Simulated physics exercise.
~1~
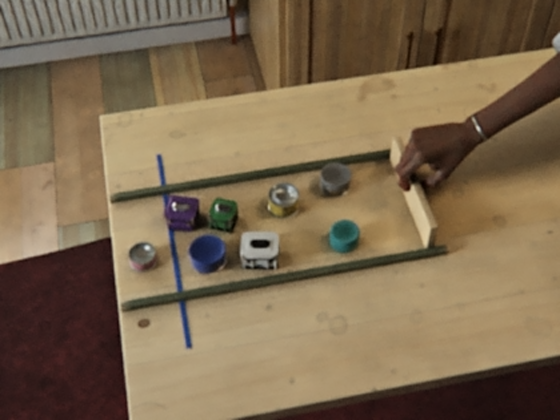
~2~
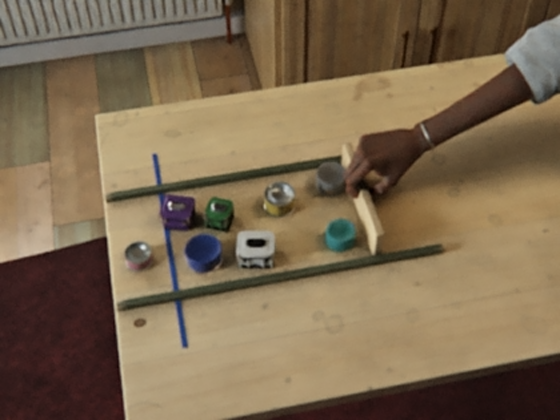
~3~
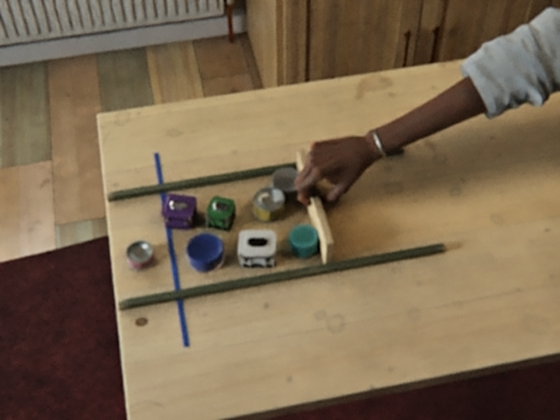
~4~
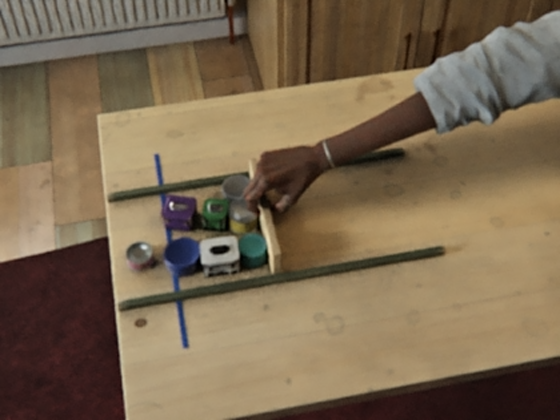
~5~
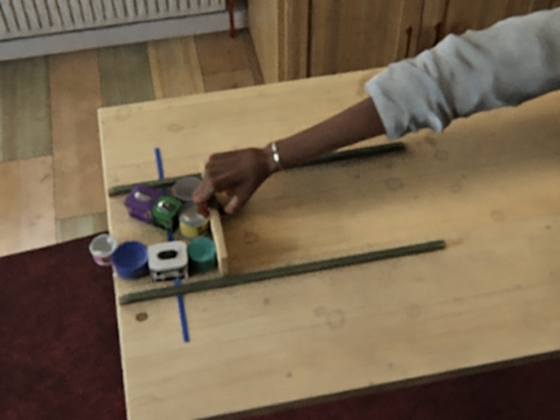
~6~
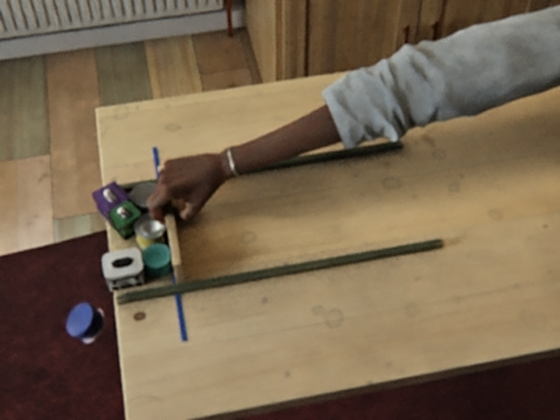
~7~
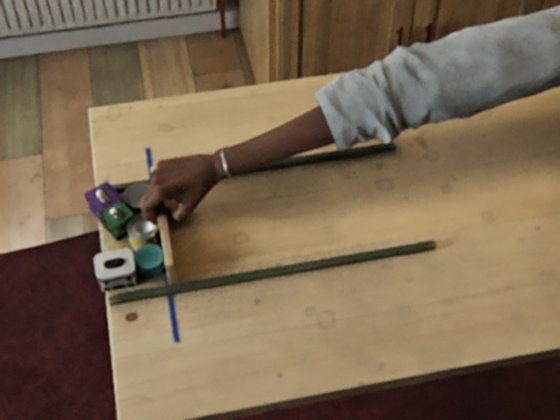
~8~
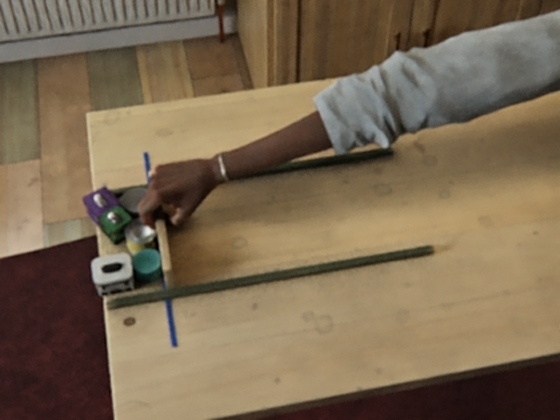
In the video, a hand slides an upright wooden board leftward between two dark strips on a table, gathering small pots, tins and cases. The pink and blue pots go over the left edge, and the board halts near the blue tape with the remaining items crowded at the edge.
